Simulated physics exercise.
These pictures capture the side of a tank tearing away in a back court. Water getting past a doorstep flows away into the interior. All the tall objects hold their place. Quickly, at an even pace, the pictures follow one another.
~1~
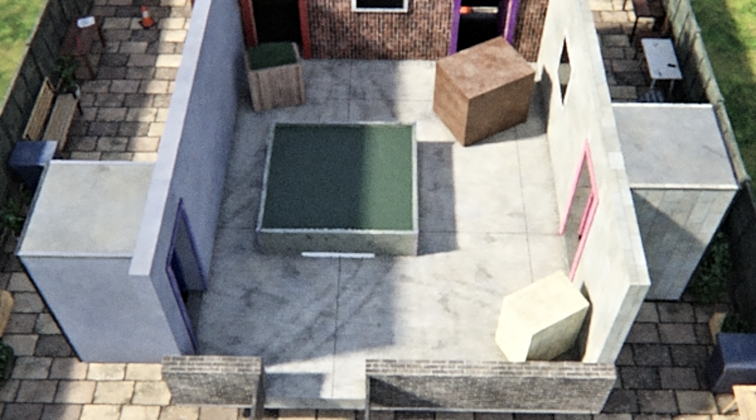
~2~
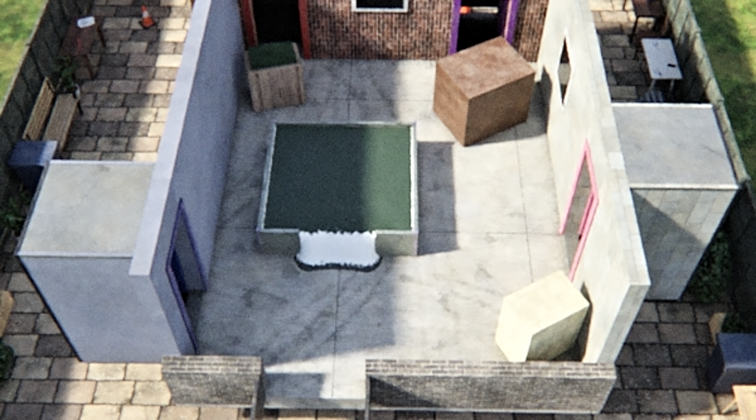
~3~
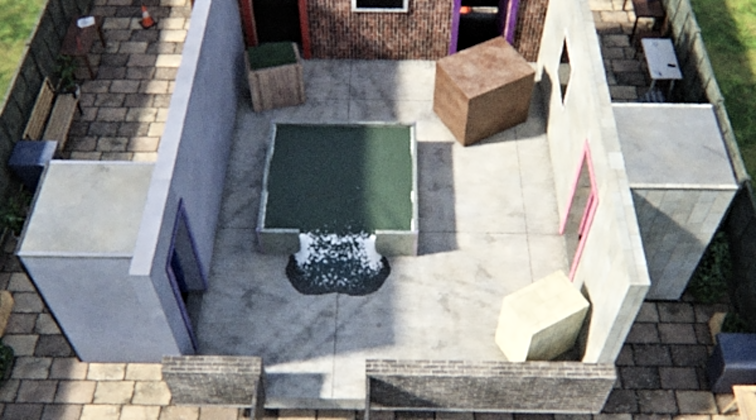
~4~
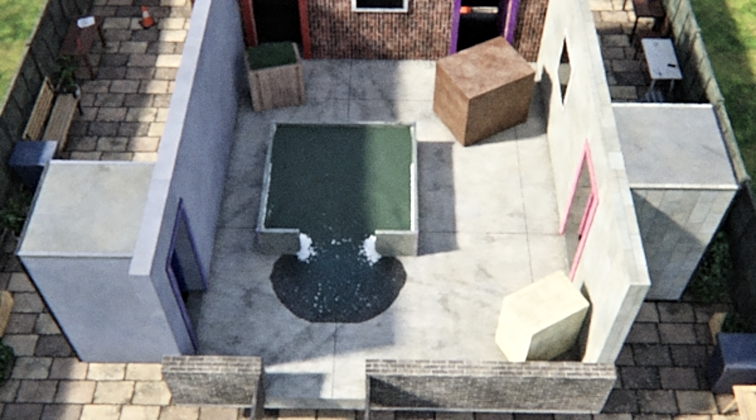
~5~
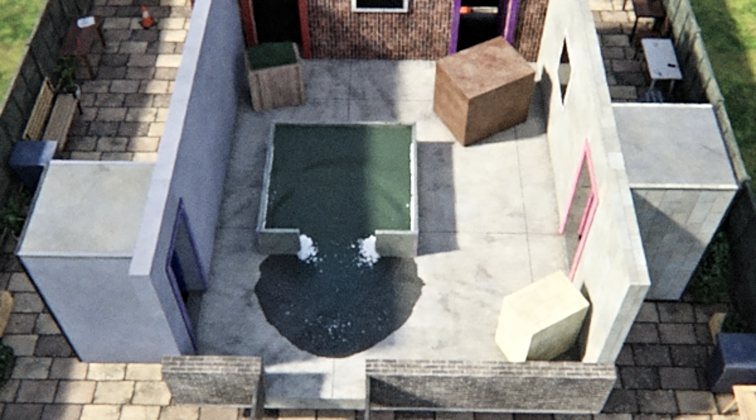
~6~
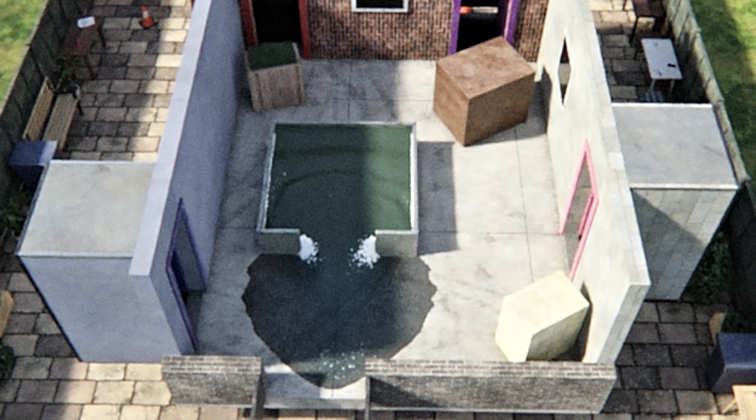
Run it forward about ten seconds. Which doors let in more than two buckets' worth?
Outcome: Blue door: Not over the line on that one; purple door: Not over the line on that one; pink door: Not over the line on that one; red door: Not over the line on that one.
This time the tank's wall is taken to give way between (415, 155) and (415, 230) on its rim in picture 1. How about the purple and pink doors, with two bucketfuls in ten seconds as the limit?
In that setup the purple door runs over the limit, but the pink door runs over the limit.
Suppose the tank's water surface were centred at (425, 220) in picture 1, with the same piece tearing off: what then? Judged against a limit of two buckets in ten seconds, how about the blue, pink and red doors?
Going door by door, the blue door breaks the limit, then the pink door comes in under, then the red door comes in under.
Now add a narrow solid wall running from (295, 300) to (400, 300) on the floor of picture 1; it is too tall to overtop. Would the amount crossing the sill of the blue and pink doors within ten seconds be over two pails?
Well, the blue one gets past it, but the pink one gets past it.
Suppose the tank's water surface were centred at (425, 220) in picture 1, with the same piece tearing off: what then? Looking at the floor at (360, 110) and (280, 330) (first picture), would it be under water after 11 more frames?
One after the other: Untouched, reached.
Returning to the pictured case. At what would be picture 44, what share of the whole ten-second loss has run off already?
About 75 per cent.
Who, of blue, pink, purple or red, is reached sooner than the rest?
The door marked blue.
A moment on, water covers 20 % of the floor; the blue door not reached, the purple door not reached, the pink door not reached, the red door not reached.
Next, water covers 25 % of the floor; the blue door wet at the sill, nothing in, the purple door not reached, the pink door not reached, the red door not reached.
Then, water covers 35 % of the floor; the blue door under two buckets in, the purple door not reached, the pink door wet at the sill, nothing in, the red door not reached.
Later, water covers 70 % of the floor; the blue door under two buckets in, the purple door not reached, the pink door wet at the sill, nothing in, the red door not reached.
In the end, water covers 85 % of the floor; the blue door under two buckets in, the purple door wet at the sill, nothing in, the pink door wet at the sill, nothing in, the red door wet at the sill, nothing in.
